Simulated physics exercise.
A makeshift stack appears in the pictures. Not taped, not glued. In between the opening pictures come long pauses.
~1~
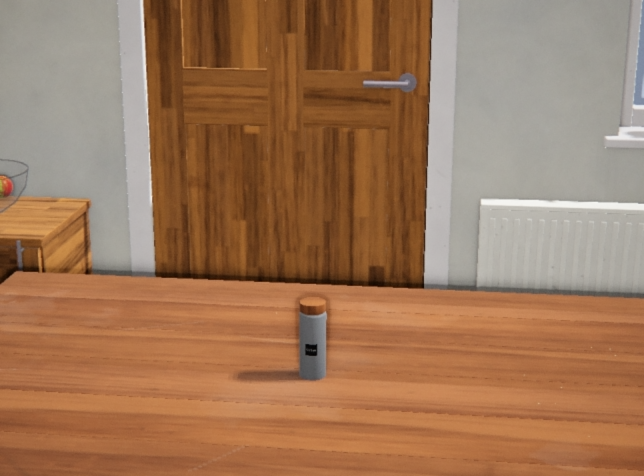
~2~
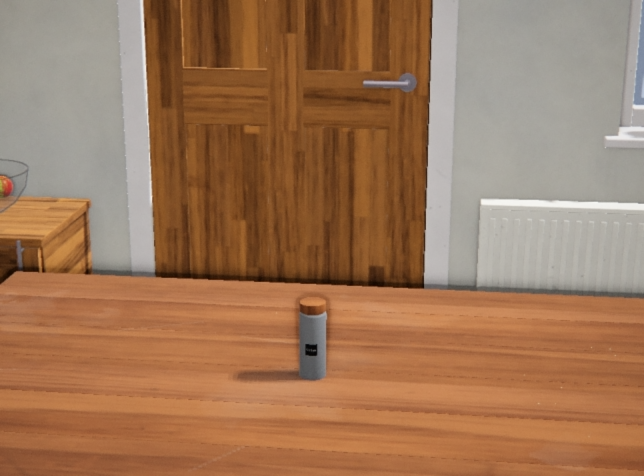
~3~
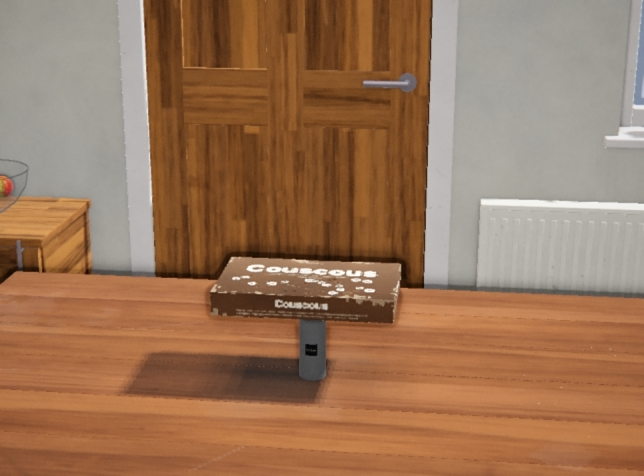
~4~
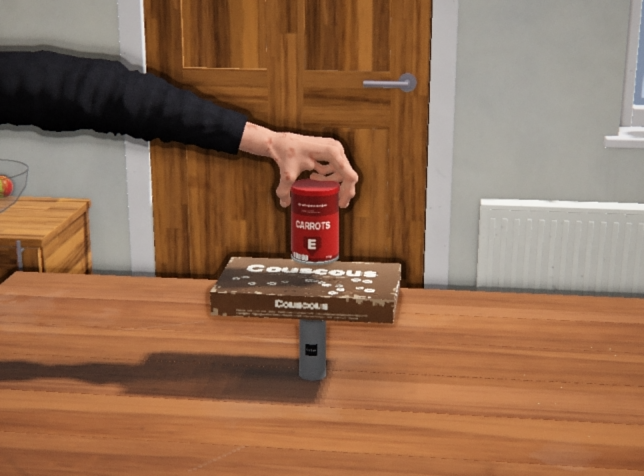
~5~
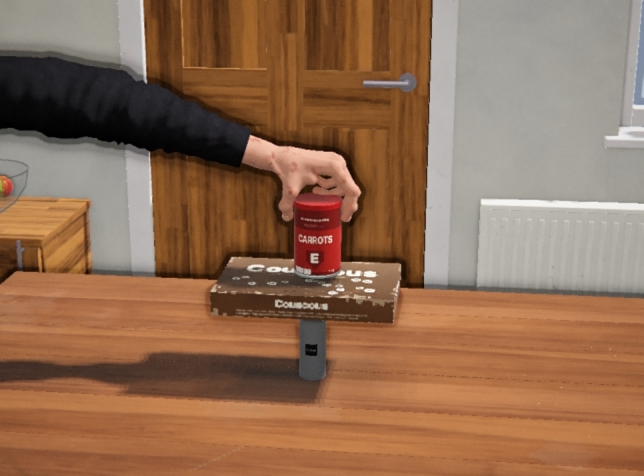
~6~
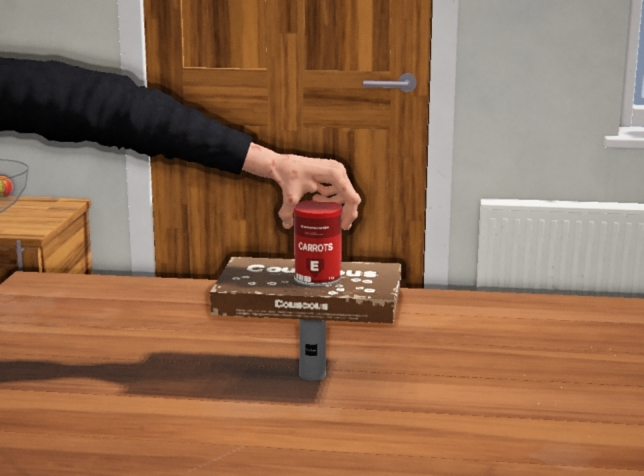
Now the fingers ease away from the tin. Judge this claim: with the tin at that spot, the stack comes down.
Stays standing.
Then, 0.20 s on from there, no change.
Then, 0.50 s on from there, red tin resting near (318, 244).
In the end, all 3 unmoved. At the end, from the last picture's camera, red tin near (318, 244). The stack stays up.
